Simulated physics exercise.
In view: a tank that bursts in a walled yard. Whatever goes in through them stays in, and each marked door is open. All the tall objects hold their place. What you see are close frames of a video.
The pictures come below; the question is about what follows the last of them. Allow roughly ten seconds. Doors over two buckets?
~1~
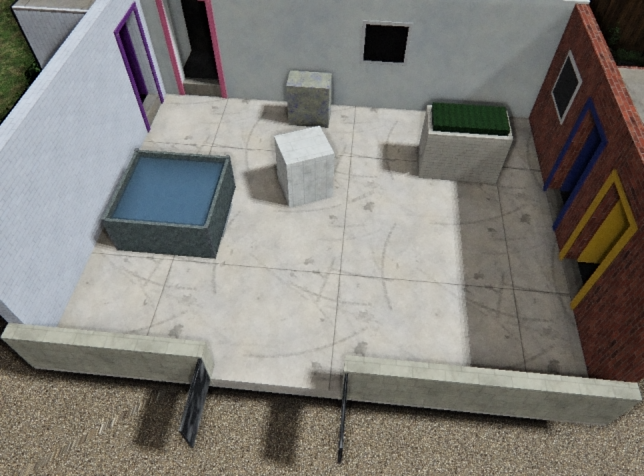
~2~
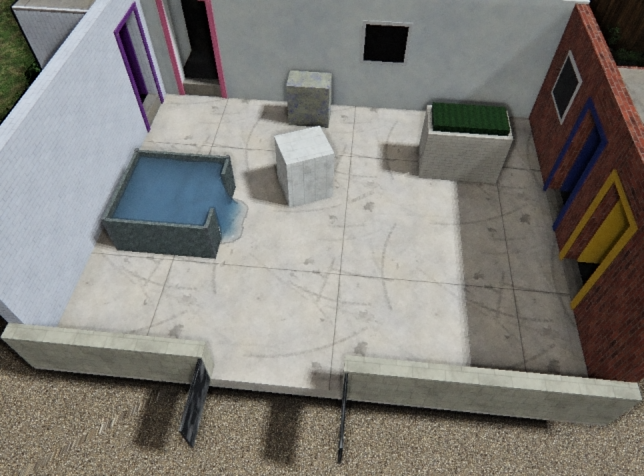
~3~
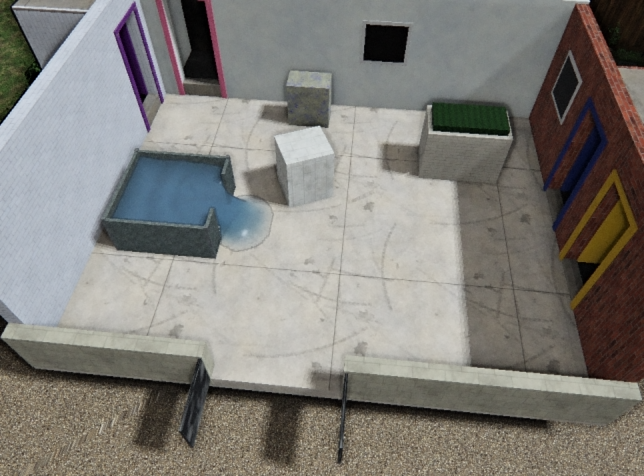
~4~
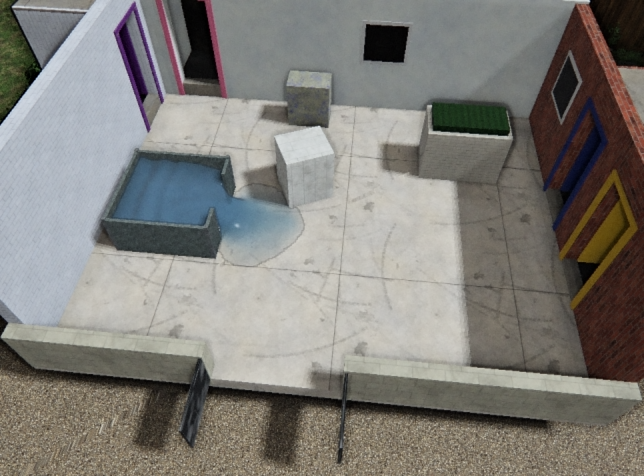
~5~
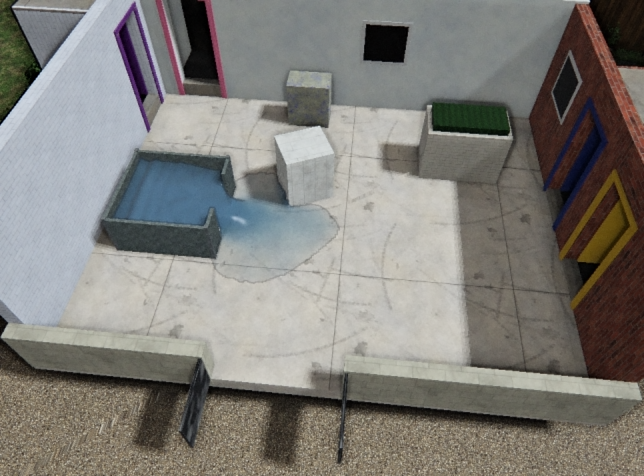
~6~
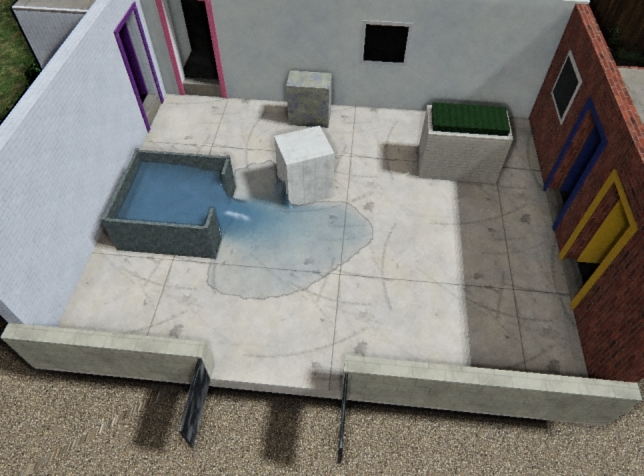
At the end, the yellow door exceeds two buckets; the blue door does not exceed two buckets; the purple door does not exceed two buckets; the pink door does not exceed two buckets.
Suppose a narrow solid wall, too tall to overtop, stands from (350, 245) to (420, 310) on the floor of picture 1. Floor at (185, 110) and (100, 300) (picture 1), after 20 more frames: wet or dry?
As listed: Covered, clear.
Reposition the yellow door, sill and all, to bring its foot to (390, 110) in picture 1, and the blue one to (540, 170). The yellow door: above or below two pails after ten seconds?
As I see it, the yellow door comes in lower.
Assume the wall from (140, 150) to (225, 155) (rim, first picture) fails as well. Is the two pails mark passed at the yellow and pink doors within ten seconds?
Yellow: Under the line; pink: Over the line.
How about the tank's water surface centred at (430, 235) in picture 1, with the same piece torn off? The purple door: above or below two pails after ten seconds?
Purple door: Undershoots.
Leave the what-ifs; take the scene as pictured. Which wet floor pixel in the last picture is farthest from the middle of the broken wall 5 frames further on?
Approximate pixel: (490, 241).
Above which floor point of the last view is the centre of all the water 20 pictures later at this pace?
Close to (311, 236).
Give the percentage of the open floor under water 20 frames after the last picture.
About 55 in a hundred.
A moment on, water covers 25 % of the floor; the yellow door not reached, the blue door not reached, the purple door not reached, the pink door not reached.
Next, water covers 50 % of the floor; the yellow door wet at the sill, nothing in, the blue door not reached, the purple door not reached, the pink door not reached.
Then, water covers 55 % of the floor; the yellow door over two buckets in, the blue door wet at the sill, nothing in, the purple door not reached, the pink door wet at the sill, nothing in.
Later, water covers 60 % of the floor; the yellow door over two buckets in, the blue door under two buckets in, the purple door wet at the sill, nothing in, the pink door wet at the sill, nothing in.
In the end, water covers 80 % of the floor; the yellow door over two buckets in, the blue door under two buckets in, the purple door wet at the sill, nothing in, the pink door wet at the sill, nothing in.
